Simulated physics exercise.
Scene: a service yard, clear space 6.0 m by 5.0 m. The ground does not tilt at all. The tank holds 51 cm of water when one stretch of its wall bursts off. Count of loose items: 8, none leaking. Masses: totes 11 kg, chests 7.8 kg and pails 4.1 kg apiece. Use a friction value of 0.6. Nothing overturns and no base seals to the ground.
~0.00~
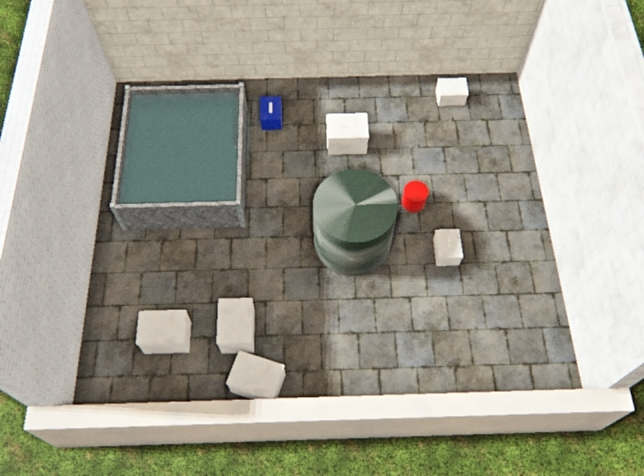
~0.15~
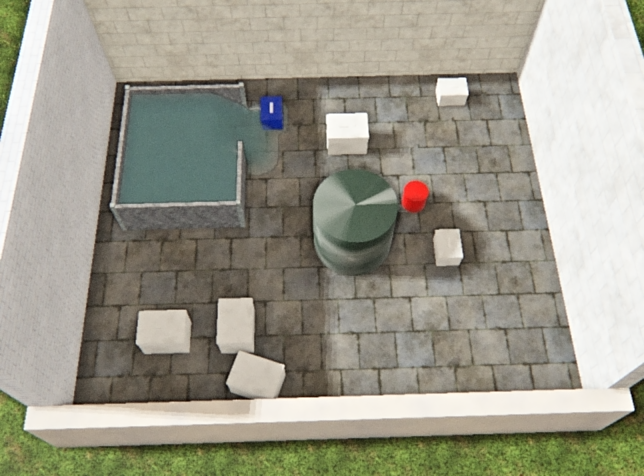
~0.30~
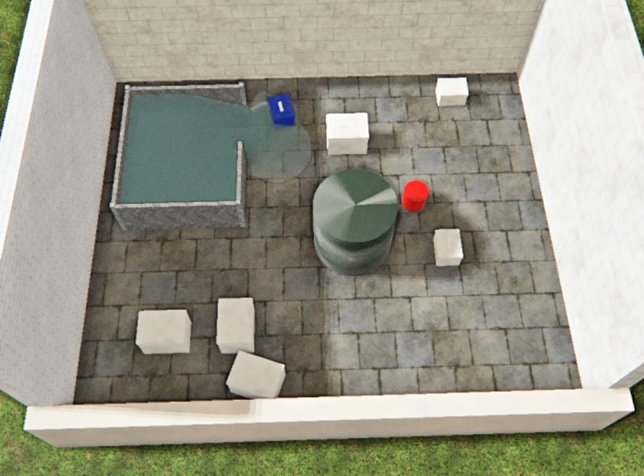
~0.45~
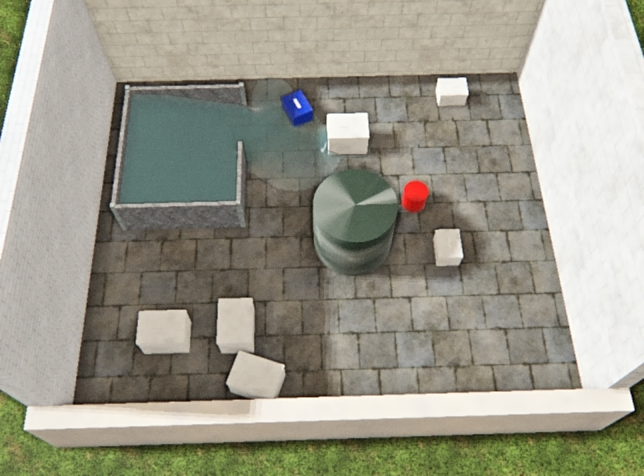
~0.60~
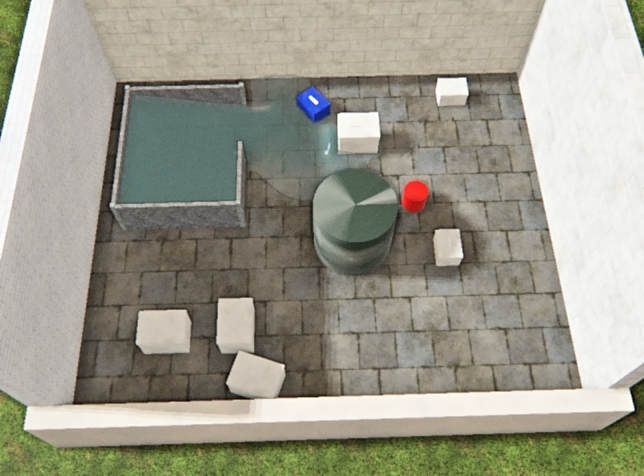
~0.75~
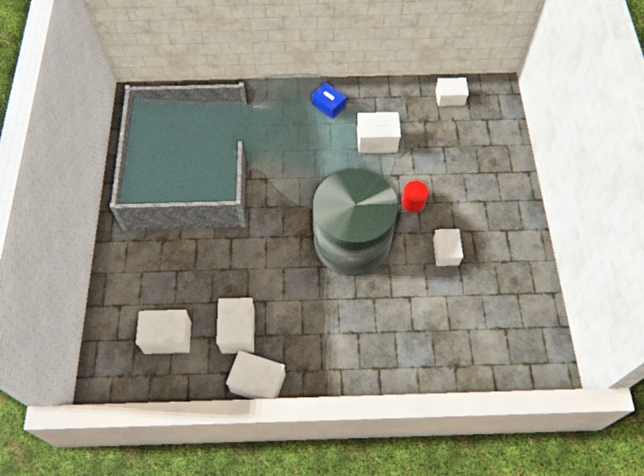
Water spreading from a gap in a tank's right wall, sliding a blue tote rightward, then nudging a white block right.
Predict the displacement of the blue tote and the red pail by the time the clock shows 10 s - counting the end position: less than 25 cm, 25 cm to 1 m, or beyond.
The blue tote will be over a metre off, the red pail will be over a metre off.
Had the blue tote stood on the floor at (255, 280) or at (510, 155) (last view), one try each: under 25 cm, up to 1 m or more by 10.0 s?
Outcomes in order: It sits still; it is taken a long way.
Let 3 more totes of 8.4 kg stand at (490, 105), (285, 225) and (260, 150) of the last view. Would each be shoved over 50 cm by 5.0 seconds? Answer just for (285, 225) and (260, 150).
As asked, in order: Shy of the mark; clear of the mark.
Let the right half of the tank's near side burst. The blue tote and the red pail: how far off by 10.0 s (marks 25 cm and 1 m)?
Blue tote: Essentially stationary; red pail: Essentially stationary.
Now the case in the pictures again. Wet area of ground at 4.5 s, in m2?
19 m2.
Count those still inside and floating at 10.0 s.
It comes to 3 of them.
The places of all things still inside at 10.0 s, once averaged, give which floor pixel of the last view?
Close to pixel (292, 289).
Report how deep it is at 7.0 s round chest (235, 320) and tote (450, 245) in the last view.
First about 3 cm, second about 5 cm.
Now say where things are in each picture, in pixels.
The blue tote at (271, 108), on the bottom; the red pail at (416, 191) rests on the ground; water covers 2.7 m2; 0 of 8 have shifted, in the first picture.
The blue tote at (271, 108) rests on the ground; the red pail at (416, 191) rests on the ground; 3.1 m2 under water; 0 of 8 have shifted, in the second picture.
The blue tote at (281, 107) rests on the ground, 14 cm from its start; the red pail at (416, 191) rests on the ground; 3.7 m2 under water; 1 of 8 have shifted, in the third picture.
The blue tote at (297, 104) rests on the ground, 38 cm from its start; the red pail at (416, 191) rests on the ground; water covers 4.4 m2; 1 of 8 have shifted, in the fourth picture.
The blue tote at (314, 100), on the bottom, 61 cm from its start; the red pail at (416, 191) rests on the ground; water covers 5.1 m2; 2 of 8 have shifted, in the fifth picture.
The blue tote at (329, 96), on the bottom, 85 cm from its start; the red pail at (416, 191) rests on the ground; 5.9 m2 under water; 2 of 8 have shifted, in the sixth picture.
After 2.0 s the blue tote is near (467, 70), 2.9 m from its start, afloat; the red pail is near (482, 218), 0.9 m from its start, aground; 2 afloat.
After 4.5 s the blue tote is near (472, 83), 2.9 m from its start, afloat; the red pail is near (507, 372), 2.6 m from its start, afloat; 4 afloat.
After 7.0 s the blue tote is near (497, 140), 3.2 m from its start, aground; the red pail is near (318, 327), 2.3 m from its start, aground; 1 afloat.
After 10.0 s the blue tote is near (504, 166), 3.3 m from its start, aground; the red pail is near (236, 295), 2.7 m from its start, aground; 3 afloat.
